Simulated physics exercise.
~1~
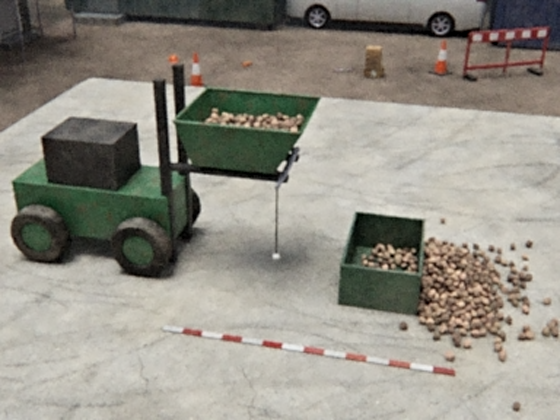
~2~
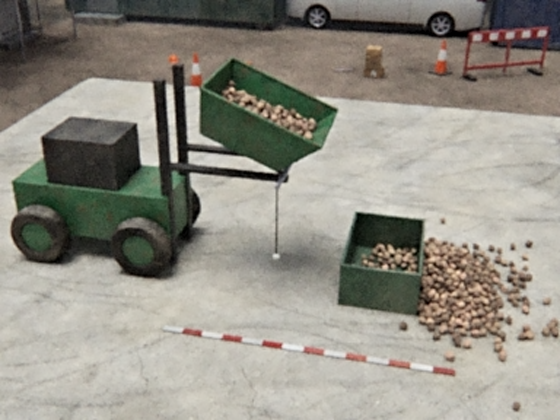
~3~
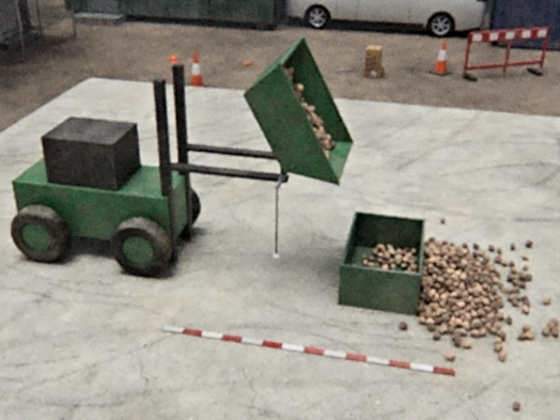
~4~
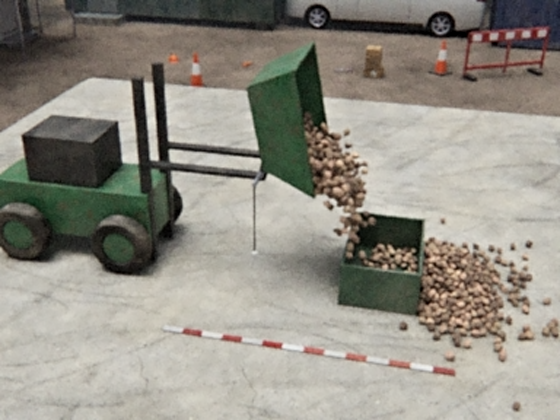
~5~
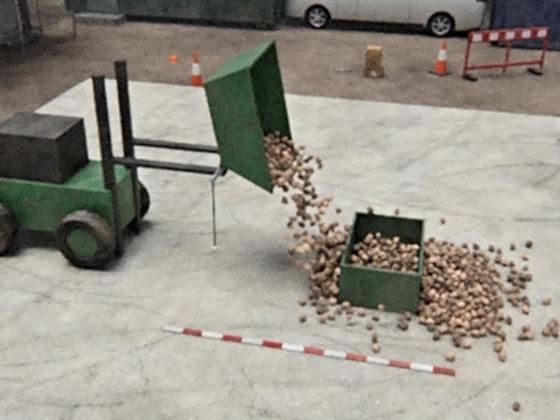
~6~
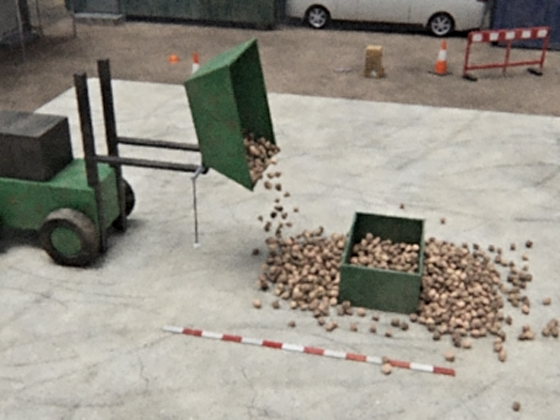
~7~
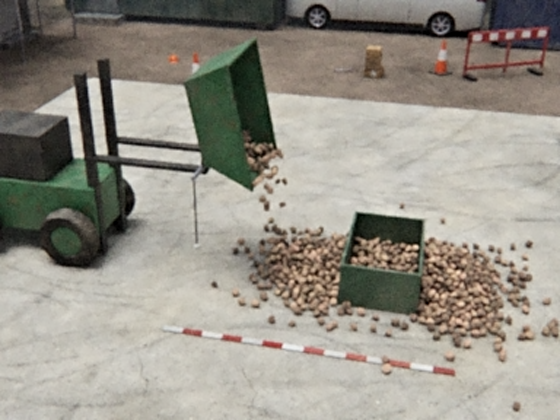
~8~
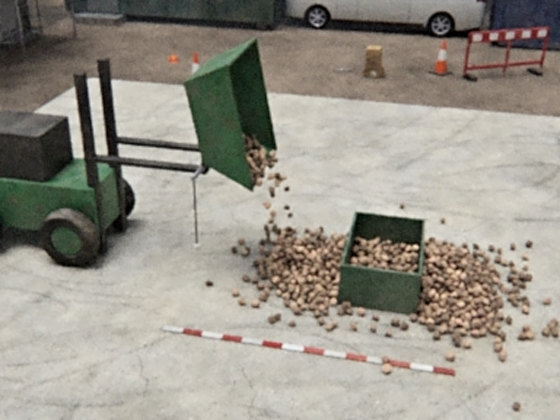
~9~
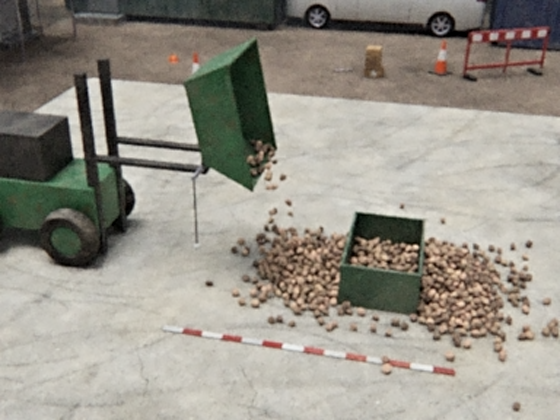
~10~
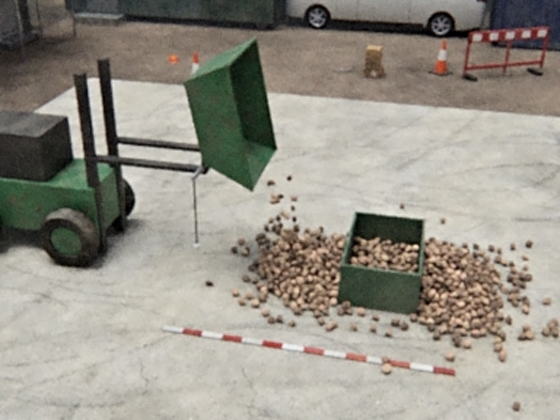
A green forklift tips its skip and backs left, spilling stones into and around a bin.
